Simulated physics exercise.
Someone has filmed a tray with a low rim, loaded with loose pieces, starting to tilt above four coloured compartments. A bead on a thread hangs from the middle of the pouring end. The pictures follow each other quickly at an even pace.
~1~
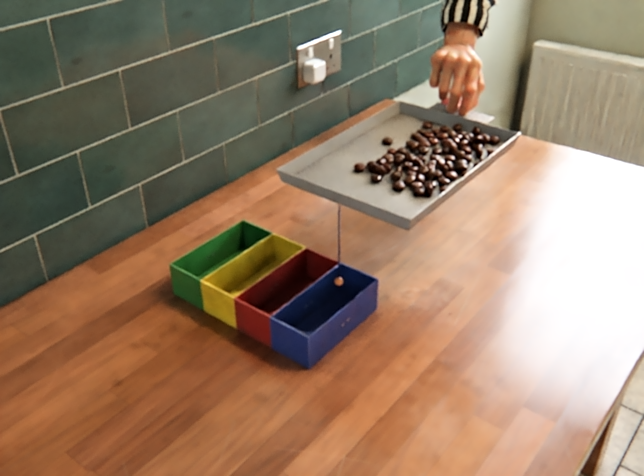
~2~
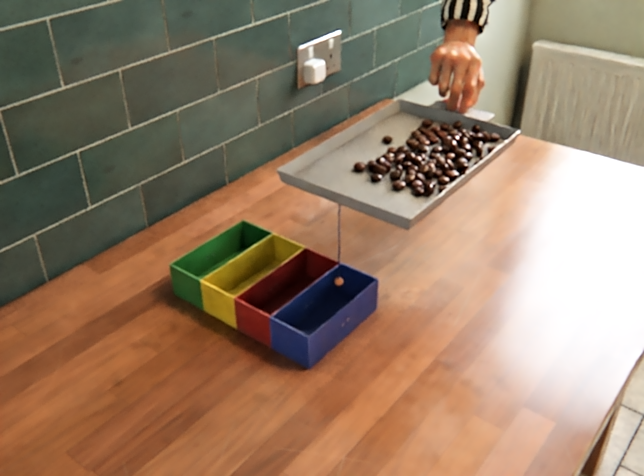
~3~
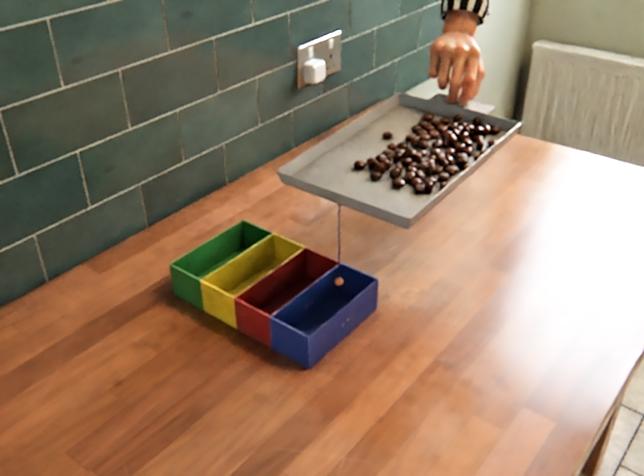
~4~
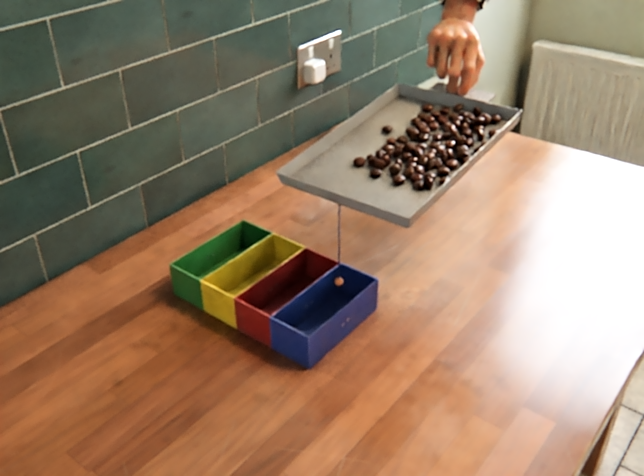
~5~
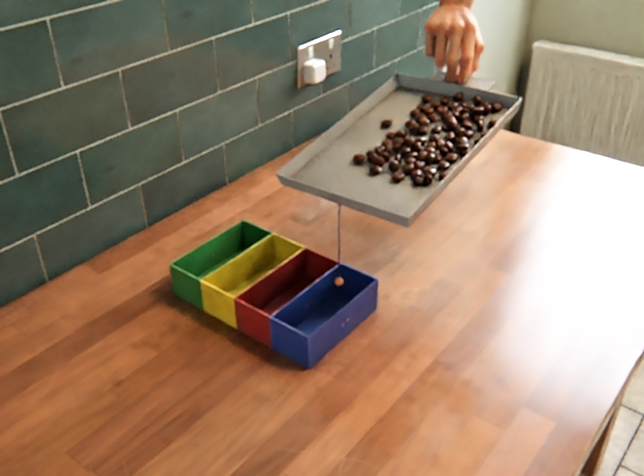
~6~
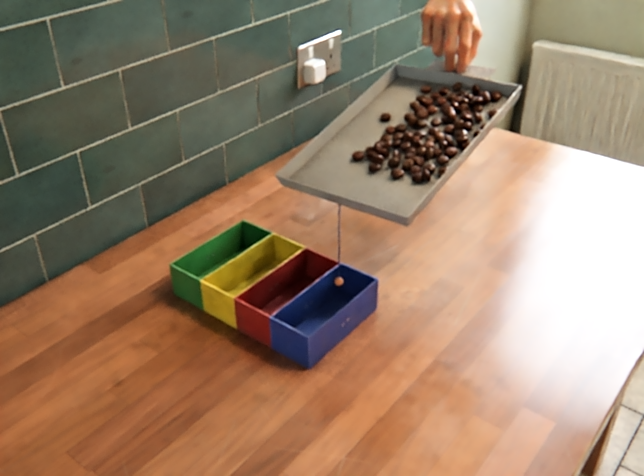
A hand gradually raising the far end of a grey tray of dark brown pieces above green, yellow, red and blue compartments.
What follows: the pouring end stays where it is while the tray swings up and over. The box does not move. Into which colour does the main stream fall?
It favours the red compartment.
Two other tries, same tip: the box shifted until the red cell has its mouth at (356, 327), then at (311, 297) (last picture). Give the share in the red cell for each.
The first gives 10 %, the second 30 %.
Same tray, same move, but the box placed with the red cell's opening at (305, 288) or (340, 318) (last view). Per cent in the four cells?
In turn 90 and 100 in a hundred.
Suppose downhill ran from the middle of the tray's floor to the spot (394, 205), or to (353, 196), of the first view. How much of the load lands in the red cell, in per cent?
First some 0, then 20 per cent.
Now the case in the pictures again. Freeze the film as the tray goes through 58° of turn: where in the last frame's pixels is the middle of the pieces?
Close to (329, 177).
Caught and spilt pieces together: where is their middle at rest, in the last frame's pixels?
Close to (282, 324).
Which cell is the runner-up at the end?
Second comes blue.
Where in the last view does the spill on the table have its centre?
Close to (318, 404).
Just after the last frame, tray tipped steeply; almost all on the tray; about a tenth falling or outside the box.
A moment on, tray tipped right over; roughly a third on the tray; roughly a quarter in the red cell; about a tenth in the blue cell; just a few in the yellow cell; roughly a third falling or outside the box.
Further on, tray tipped past a quarter turn; roughly half in the red cell; roughly a quarter in the blue cell; about a tenth in the yellow cell; roughly a quarter falling or outside the box.
When it is over, tray tipped past a quarter turn; roughly half in the red cell; roughly a quarter in the blue cell; about a tenth in the yellow cell; not one in the green cell; roughly a quarter outside the box.
